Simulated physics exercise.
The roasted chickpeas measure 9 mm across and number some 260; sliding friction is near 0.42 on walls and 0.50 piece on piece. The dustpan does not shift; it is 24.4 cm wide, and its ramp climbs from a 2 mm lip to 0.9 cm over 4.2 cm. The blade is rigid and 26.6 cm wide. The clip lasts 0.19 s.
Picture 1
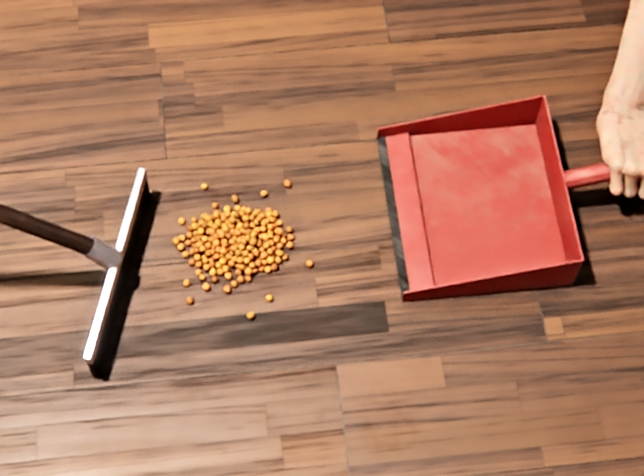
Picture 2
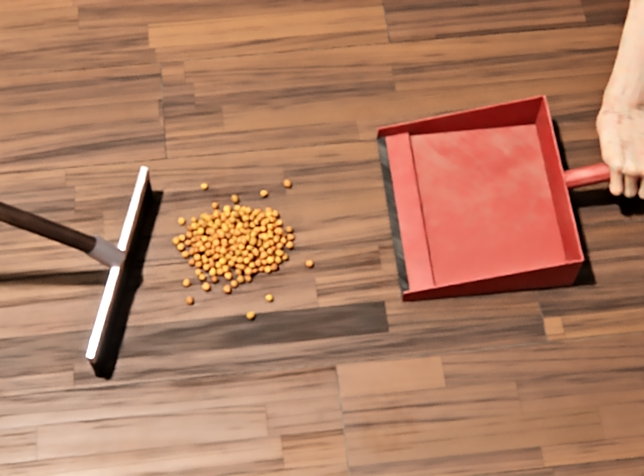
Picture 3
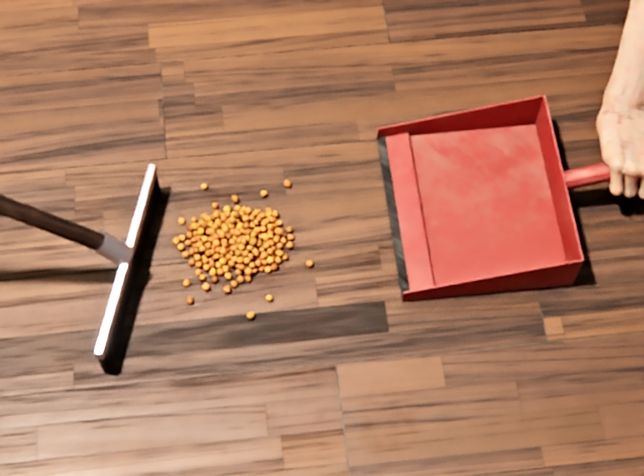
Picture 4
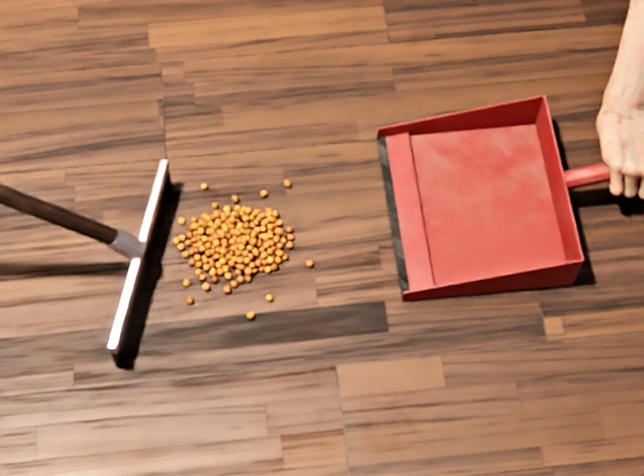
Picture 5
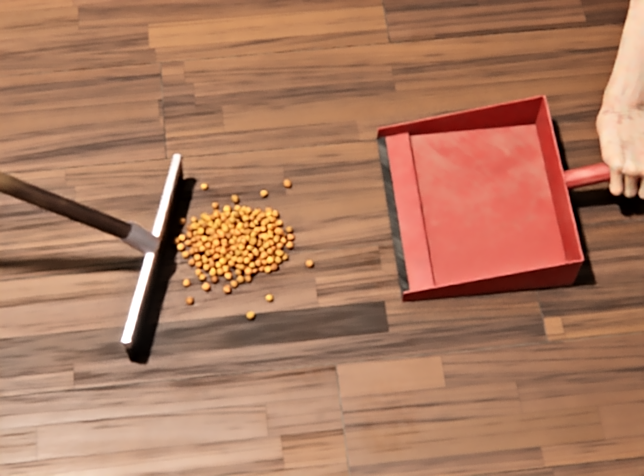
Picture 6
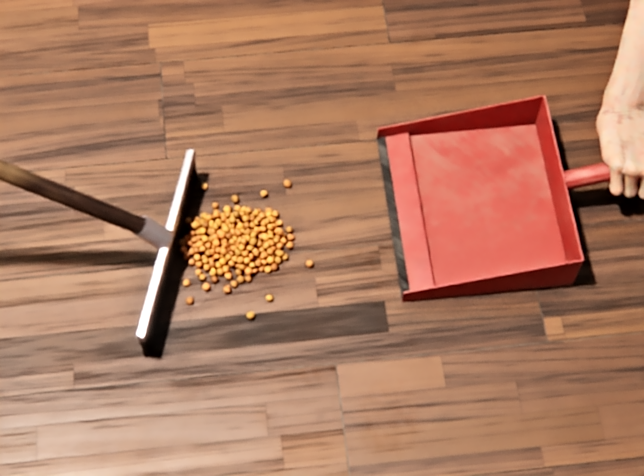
A dark-handled squeegee-like tool with a pale-edged blade slides slowly rightward across a brown wood-plank floor, seen from above by a still camera. Ahead of it lies a loose pile of small golden roasted chickpeas, and at right a hand grips the handle of a motionless red dustpan. The blade closes the gap, drifting slightly upward, and meets the pile's left edge, nudging just a few pieces.
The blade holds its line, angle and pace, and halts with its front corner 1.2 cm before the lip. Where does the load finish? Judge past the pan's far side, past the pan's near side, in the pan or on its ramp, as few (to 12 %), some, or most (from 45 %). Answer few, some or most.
Far side few, near side few, pan few.
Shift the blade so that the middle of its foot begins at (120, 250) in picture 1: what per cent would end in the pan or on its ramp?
About 0 per cent.
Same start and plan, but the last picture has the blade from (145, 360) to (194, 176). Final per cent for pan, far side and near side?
Pan 30, far 0, near 15.
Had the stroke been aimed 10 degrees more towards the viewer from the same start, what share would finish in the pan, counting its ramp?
Then about 15 per cent.
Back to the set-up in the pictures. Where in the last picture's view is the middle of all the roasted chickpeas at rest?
Around (366, 229).
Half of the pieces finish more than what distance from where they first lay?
Some 16 cm.
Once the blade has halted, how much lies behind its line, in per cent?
About 5 per cent.
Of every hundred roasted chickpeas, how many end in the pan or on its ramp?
Some 5 per cent.
Then, 0.27 s after the last picture, middle of the blade 17 cm from the lip; 0 % over the lip, far side 0 %, near side 0 %.
Then, 0.44 s after the last picture, middle of the blade 10 cm from the lip; 0 % over the lip, far side 0 %, near side 5 %.
Then, 0.74 s after the last picture, middle of the blade 5 cm from the lip; 5 % over the lip, far side 0 %, near side 5 %.
In the end, far side 0 %, near side 5 %, pan 5 %, in front of the lip or behind the blade 90 %.
